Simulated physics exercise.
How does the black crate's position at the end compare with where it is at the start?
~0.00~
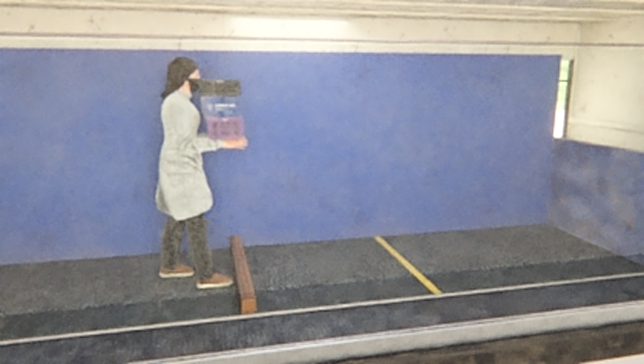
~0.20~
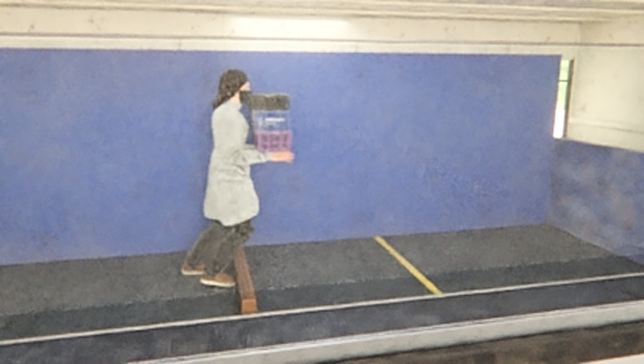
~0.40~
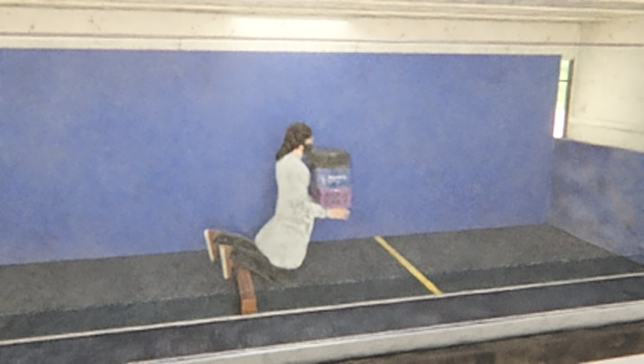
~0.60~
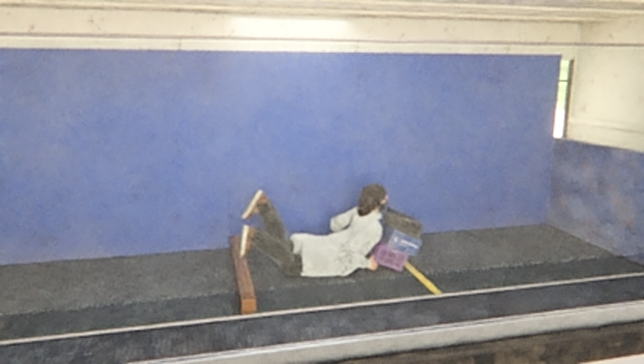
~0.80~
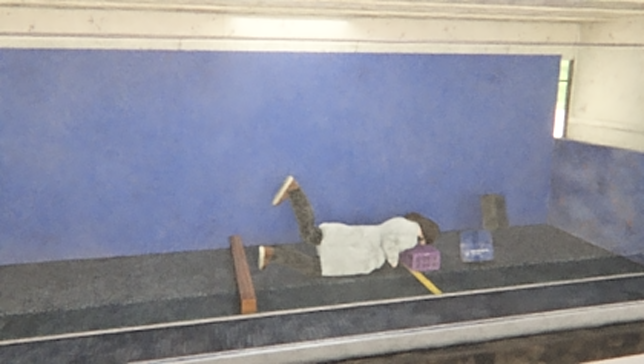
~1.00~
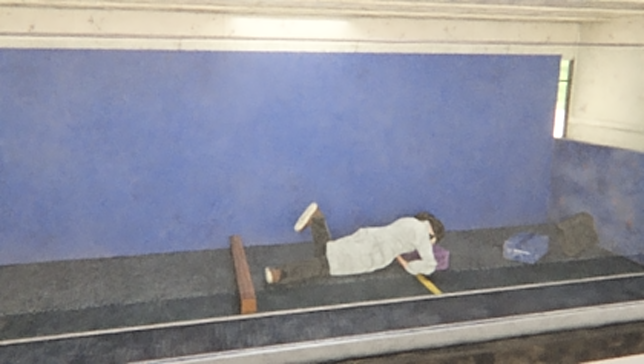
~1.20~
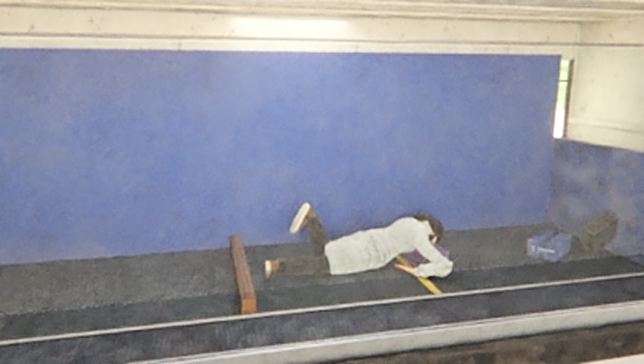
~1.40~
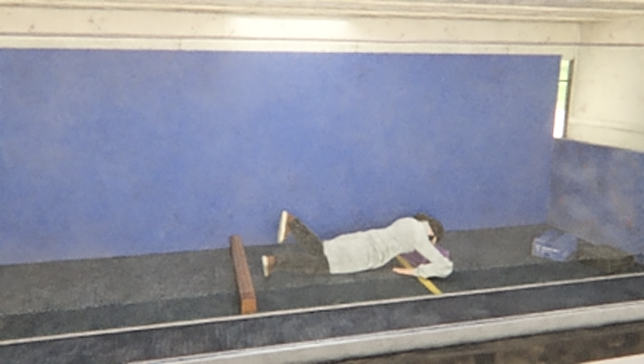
At the start the black crate is on top of the stack held up by the passenger, to the left of the yellow line. At the end it lies on the floor at the far right, well past the line and beside the blue carton.
To begin with, a dark-haired passenger in a pale coat stands by a reddish-brown rail on a dark floor, holding a stack of black, blue and purple boxes before a blue wall. The passenger moves right, then drops forward over the rail with knees bent and feet trailing. As the body goes down, the stack tips toward the yellow line and comes apart. The black crate tumbles farthest right and the blue carton slides after it, while the purple crate stays near the passenger's head. Finally the passenger lies face down, head and all three boxes past the line.
